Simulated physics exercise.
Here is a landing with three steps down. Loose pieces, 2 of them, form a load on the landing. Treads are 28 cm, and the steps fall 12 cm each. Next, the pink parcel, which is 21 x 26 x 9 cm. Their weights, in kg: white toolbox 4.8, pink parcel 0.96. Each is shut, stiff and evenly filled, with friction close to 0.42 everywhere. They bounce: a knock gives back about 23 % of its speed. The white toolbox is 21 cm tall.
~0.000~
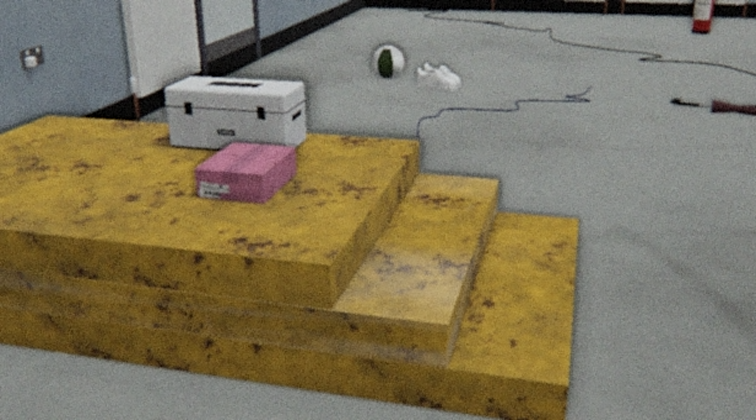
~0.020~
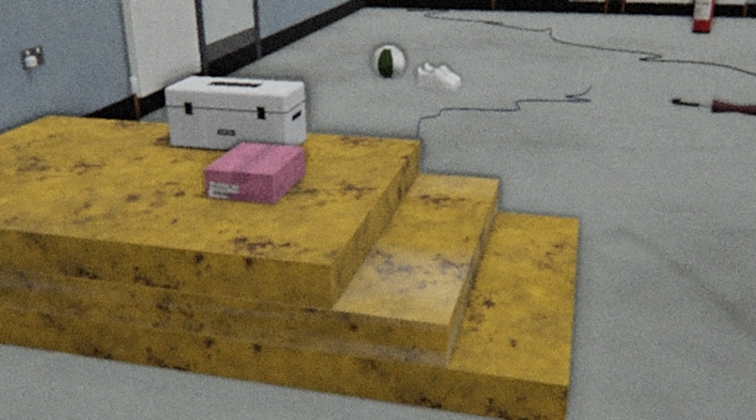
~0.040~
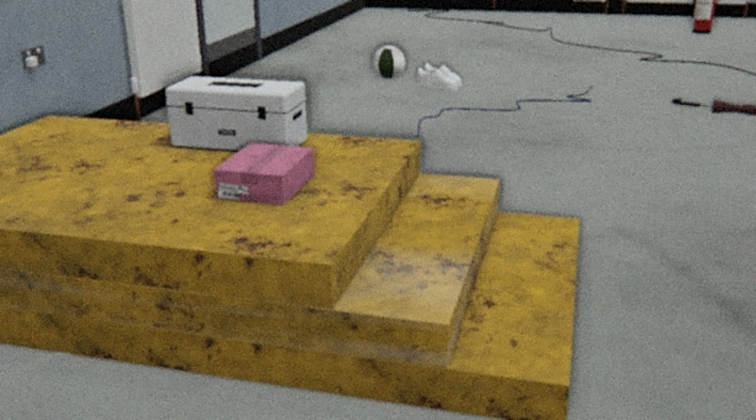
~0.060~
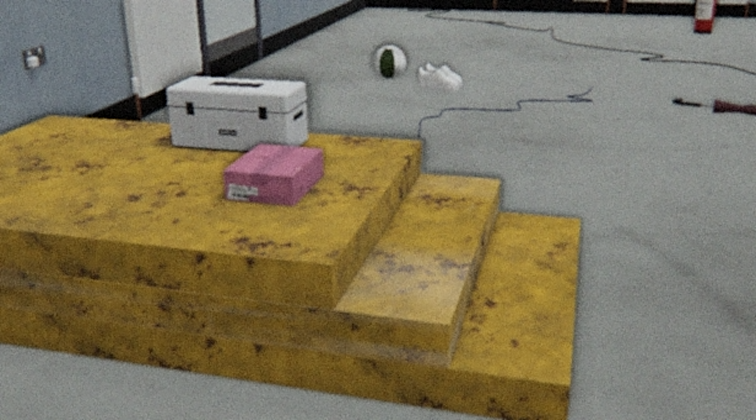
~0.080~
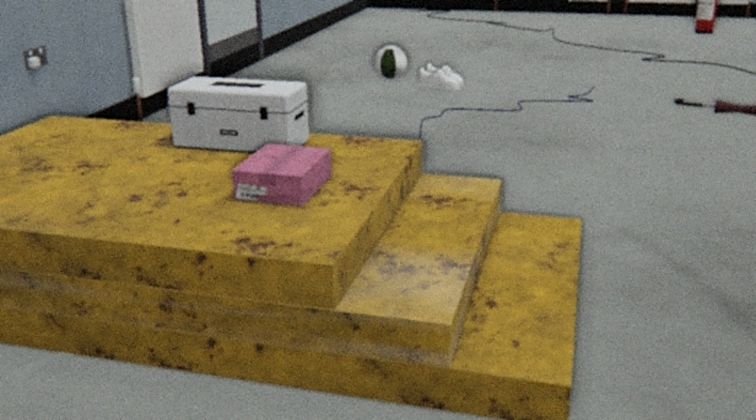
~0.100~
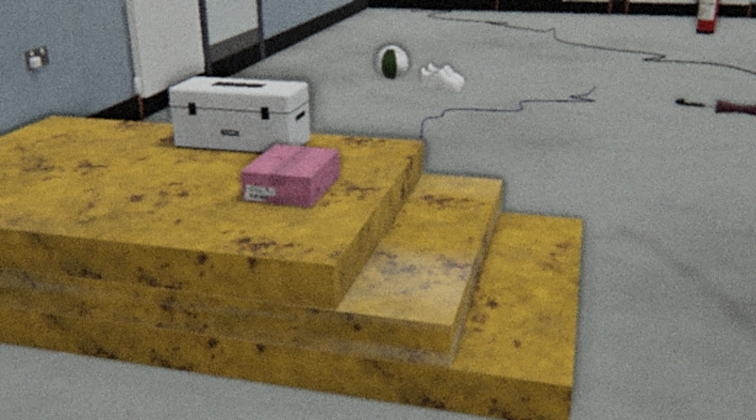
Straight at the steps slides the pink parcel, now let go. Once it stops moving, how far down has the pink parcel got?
It has got nowhere; it is still on the landing.
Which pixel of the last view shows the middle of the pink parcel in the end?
In the end it sits at around (340, 179).
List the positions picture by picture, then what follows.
In the first picture, 40 cm of landing left; pink parcel (248, 172); white toolbox (237, 115).
In the second picture, 37 cm of landing left; pink parcel (257, 172); white toolbox (237, 115).
In the third picture, 34 cm of landing left; pink parcel (266, 173); white toolbox (238, 115).
In the fourth picture, 32 cm of landing left; pink parcel (276, 174); white toolbox (239, 115).
In the fifth picture, 29 cm of landing left; pink parcel (284, 173); white toolbox (240, 115).
In the sixth picture, 27 cm of landing left; pink parcel (292, 174); white toolbox (241, 115).
Around 0.20 s, 18 cm of landing left; pink parcel near (322, 178).
Around 0.30 s, 14 cm of landing left; pink parcel near (337, 179).
Finally (0.9 s), 13 cm of landing left; white toolbox still in place (within 12 cm). Final places as that camera would see them, pink parcel near (340, 179).
